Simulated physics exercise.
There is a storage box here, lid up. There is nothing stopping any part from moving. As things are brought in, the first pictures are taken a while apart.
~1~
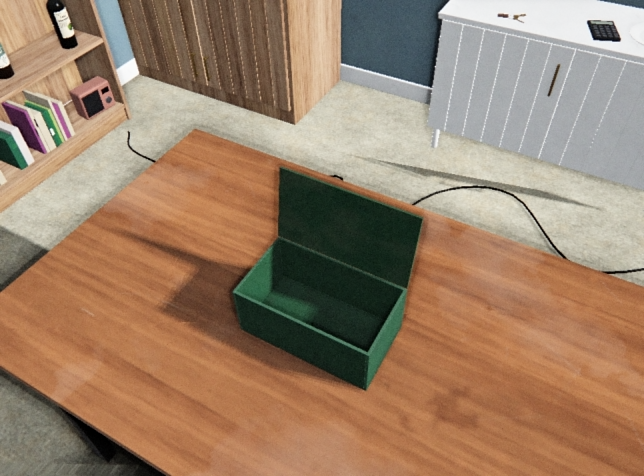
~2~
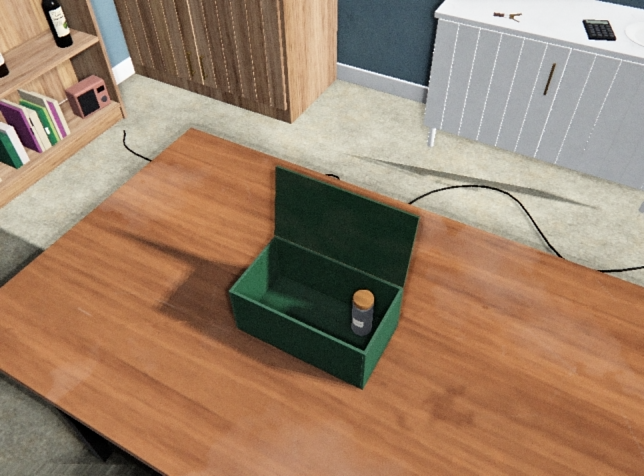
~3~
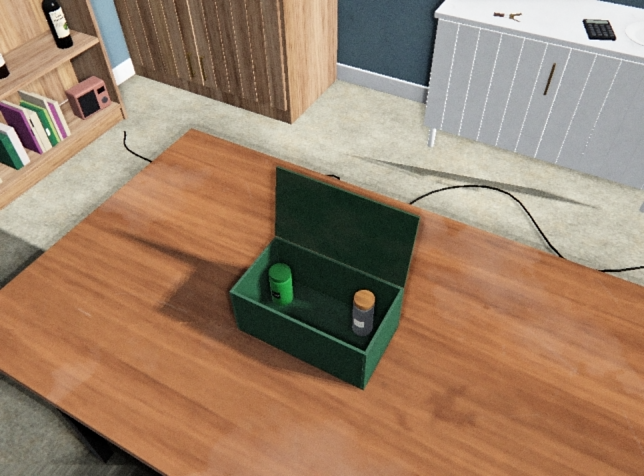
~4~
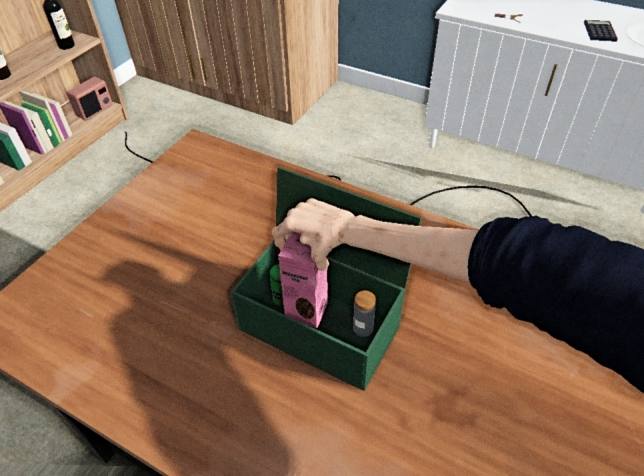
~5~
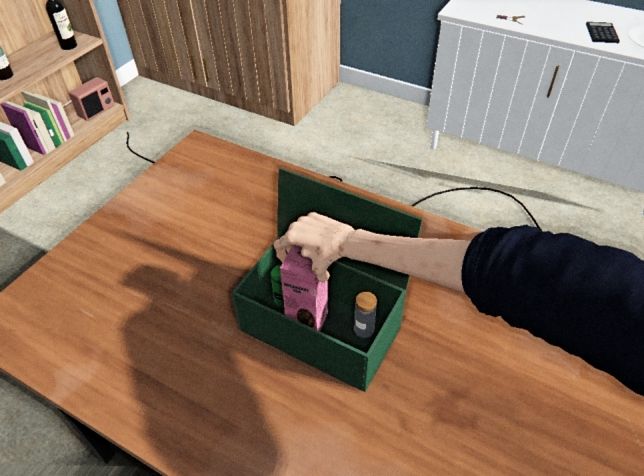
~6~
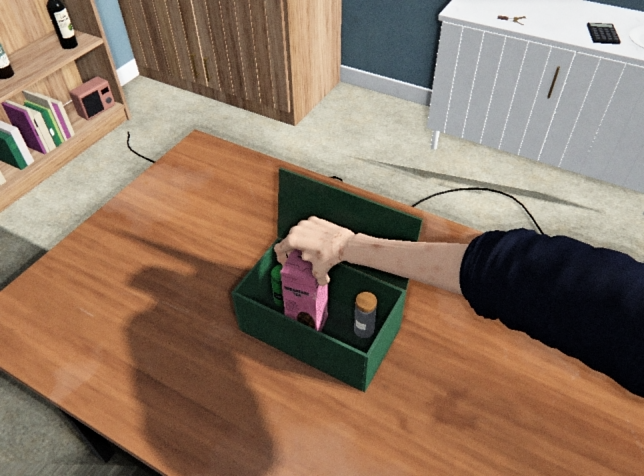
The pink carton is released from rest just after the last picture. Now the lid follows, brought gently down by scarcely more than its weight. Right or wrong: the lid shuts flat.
Wrong, the lid stays open.
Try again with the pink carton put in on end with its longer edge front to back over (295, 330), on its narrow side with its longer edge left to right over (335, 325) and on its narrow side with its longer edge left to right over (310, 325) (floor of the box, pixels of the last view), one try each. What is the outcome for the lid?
So: First open, second shut tight, third shut tight.
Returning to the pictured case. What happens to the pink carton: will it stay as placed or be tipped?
Result: It remains as it was set.
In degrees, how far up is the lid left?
Some 55°.
Then, 1.10 s on from there, lid starting down.
Then, 1.50 s on from there, lid 64° above the rim.
Then, 3.80 s on from there, lid 56° above the rim.
In the end, lid 56° above the rim; all 3 unmoved. At the end, from the last picture's camera, pink carton near (306, 296).
